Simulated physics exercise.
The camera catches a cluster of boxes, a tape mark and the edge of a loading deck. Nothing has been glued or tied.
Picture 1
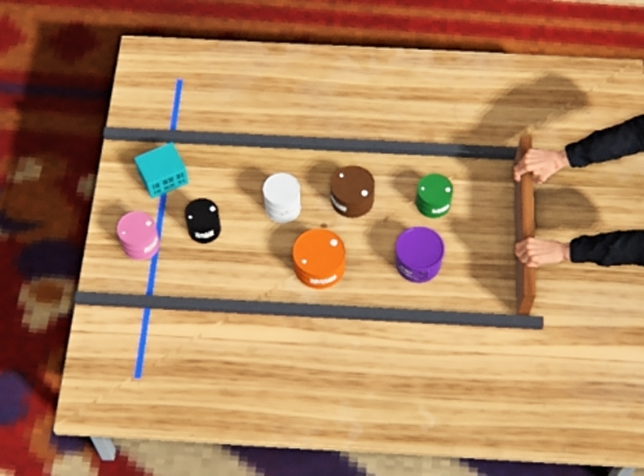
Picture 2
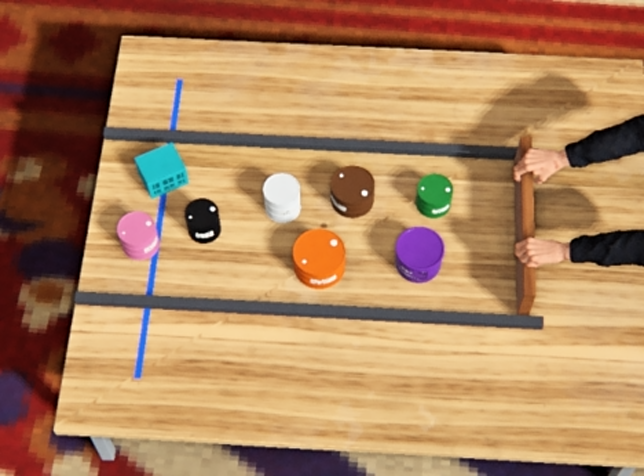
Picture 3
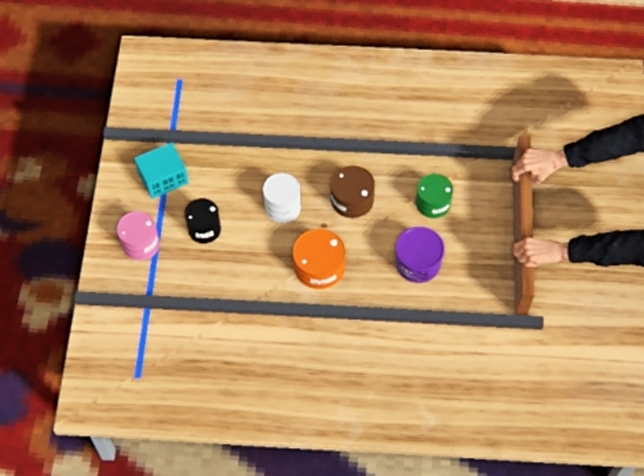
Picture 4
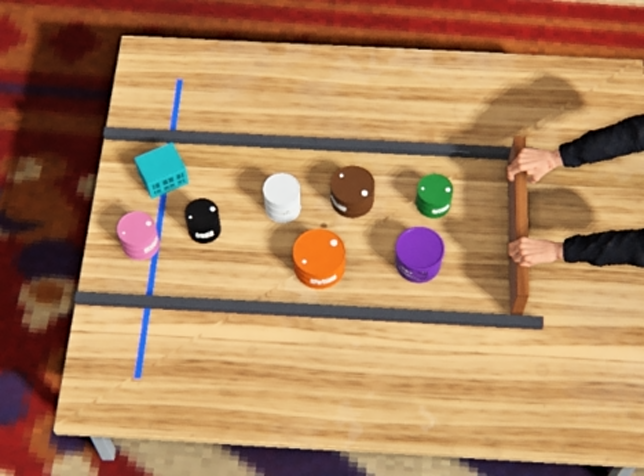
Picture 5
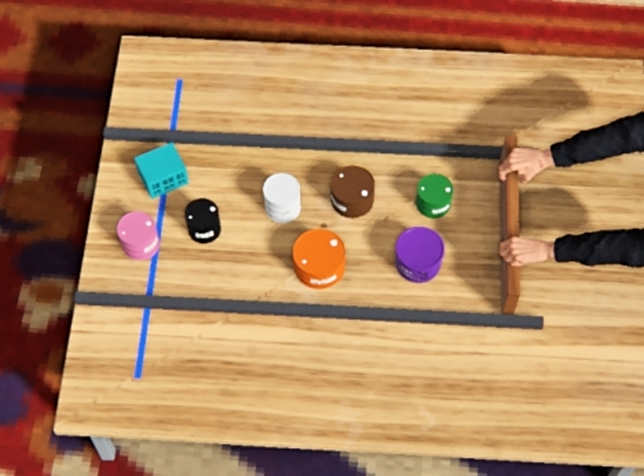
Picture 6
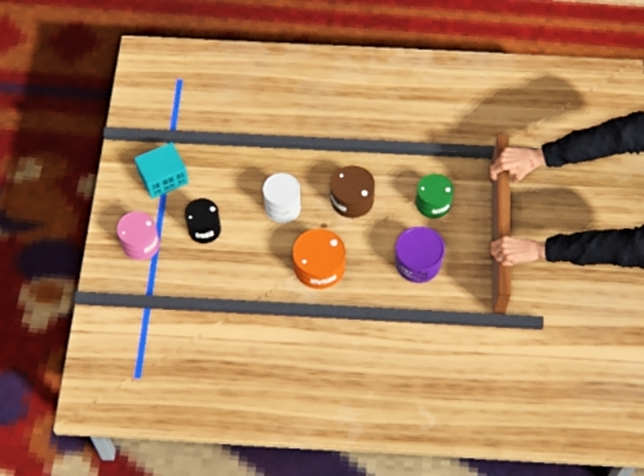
A wooden plank, gripped by two hands in dark sleeves at the right, slides slowly a short way left between two dark rails on a light wooden table, seen from above by a still camera. Ahead of it sit green, purple, brown, orange, white and black containers, with a pink one and a turquoise crate near a blue line at the left. None of these objects shifts, and the plank touches none of them.
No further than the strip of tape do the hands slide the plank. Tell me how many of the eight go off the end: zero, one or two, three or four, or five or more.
The answer is one or two.
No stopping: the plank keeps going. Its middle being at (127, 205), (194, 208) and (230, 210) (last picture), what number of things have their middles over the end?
The numbers past the end are 5, 0 and 0.
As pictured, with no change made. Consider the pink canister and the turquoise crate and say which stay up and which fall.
The pink canister: Drops. The turquoise crate: Drops.
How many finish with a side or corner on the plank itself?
3.
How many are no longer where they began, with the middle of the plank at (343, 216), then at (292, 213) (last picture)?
Moved so far: 5, later 5.
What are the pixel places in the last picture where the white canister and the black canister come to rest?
Final spots - white canister (140, 200), black canister (106, 209).
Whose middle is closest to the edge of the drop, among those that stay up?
The foremost one is the orange canister.
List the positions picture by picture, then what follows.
In the first frame, pink canister (139, 236); turquoise crate (162, 171); black canister (203, 221); plank (524, 225); tape (160, 219).
In the second frame, turquoise crate (162, 171); purple pail (419, 255).
In the third frame, black canister (203, 221); plank (523, 225).
In the fourth frame, pink canister (139, 236); green canister (434, 196).
In the fifth frame, turquoise crate (162, 171); white canister (282, 198).
In the sixth frame, pink canister (139, 236); turquoise crate (162, 171); black canister (203, 221); plank (501, 224); tape (160, 219).
Soon after, none off yet; pink canister at rest near (139, 236); turquoise crate at rest near (162, 171); black canister at rest near (203, 221).
By the end, the number that fall off is one or two; fallen, turquoise crate and pink canister.
